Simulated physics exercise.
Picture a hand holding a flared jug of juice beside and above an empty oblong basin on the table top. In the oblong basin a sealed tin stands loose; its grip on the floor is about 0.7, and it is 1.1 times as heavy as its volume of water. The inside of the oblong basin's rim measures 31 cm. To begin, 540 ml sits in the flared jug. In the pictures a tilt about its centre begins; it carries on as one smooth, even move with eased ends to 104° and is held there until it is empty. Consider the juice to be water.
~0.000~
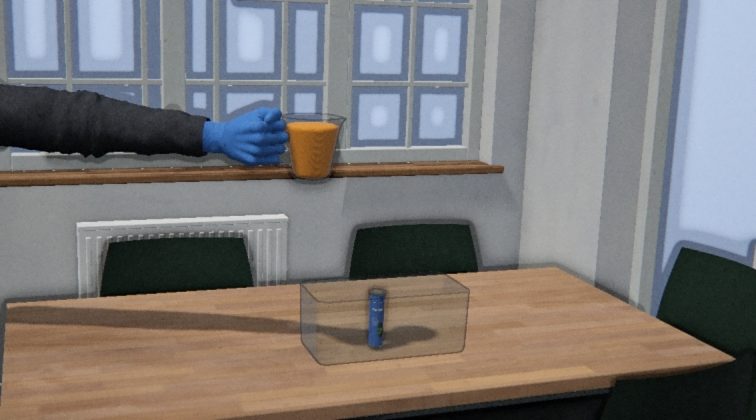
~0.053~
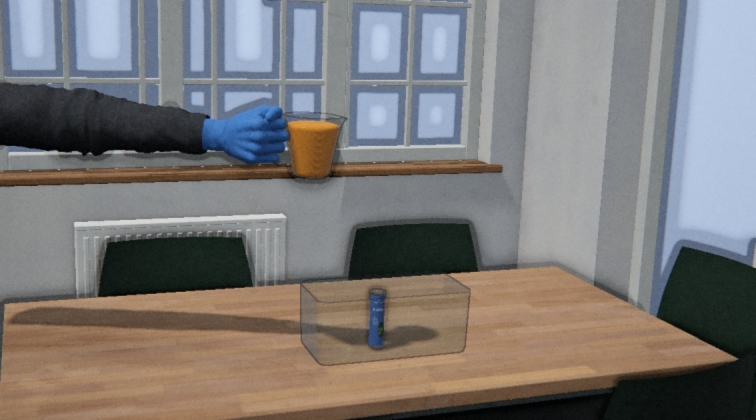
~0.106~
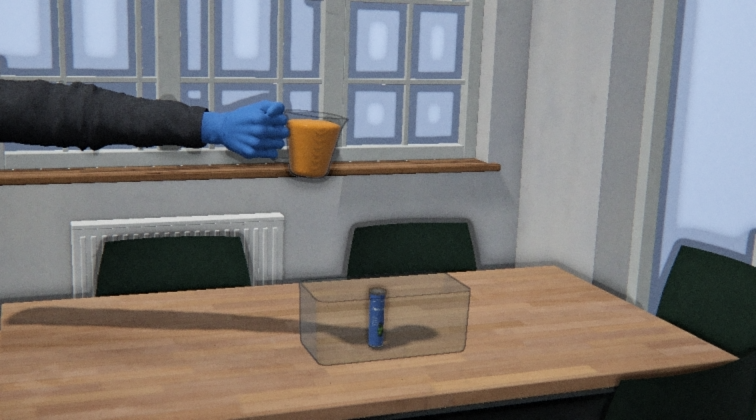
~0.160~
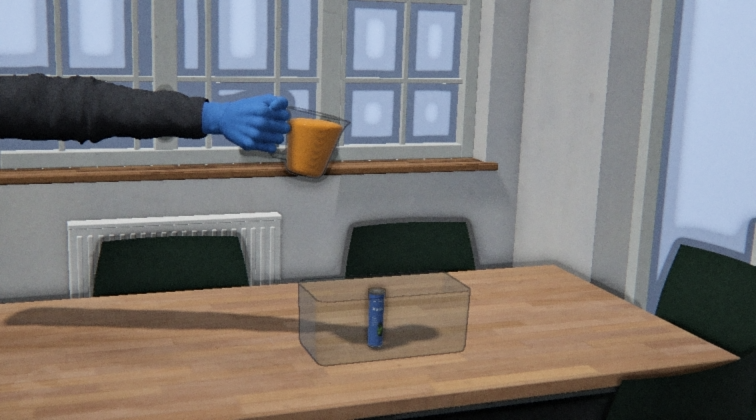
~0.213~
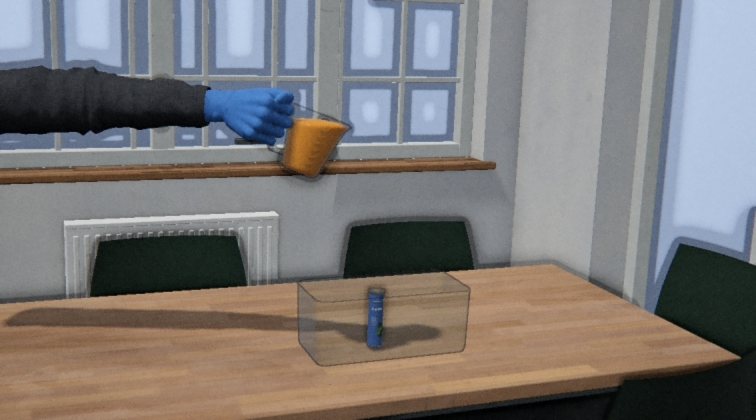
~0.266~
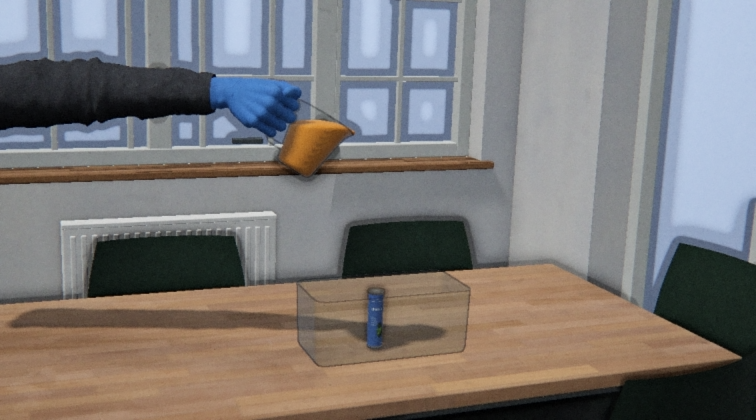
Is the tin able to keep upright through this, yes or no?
Yes, it remains upright.
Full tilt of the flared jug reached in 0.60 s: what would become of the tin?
Outcome - the tin remains standing.
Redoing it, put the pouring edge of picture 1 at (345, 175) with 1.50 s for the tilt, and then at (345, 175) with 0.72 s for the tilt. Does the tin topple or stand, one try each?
First it tips over; then it tips over.
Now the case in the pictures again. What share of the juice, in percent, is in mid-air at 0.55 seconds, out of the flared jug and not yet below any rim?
Roughly 44 percent.
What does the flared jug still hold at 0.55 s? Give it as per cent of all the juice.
Around 50 in a hundred.
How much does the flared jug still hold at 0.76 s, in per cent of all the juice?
Near 8 percent, more or less.
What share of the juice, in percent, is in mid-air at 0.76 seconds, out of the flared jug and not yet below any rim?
Some 32 % is up in the air.
Then, 0.55 s in, the tilt is 91° and 50 per cent is still to pour; the tin stands where it began.
Then, 0.76 s in, the tilt is 104° and 8 per cent is still to pour; the tin stands where it began.
Then, 0.98 s in, the tilt is 104° and 0 per cent is still to pour; the tin stands where it began.
Then, 1.22 s in, the tilt is 104° and 0 per cent is still to pour; the tin stands where it began.
Finally, the tin stands where it began.
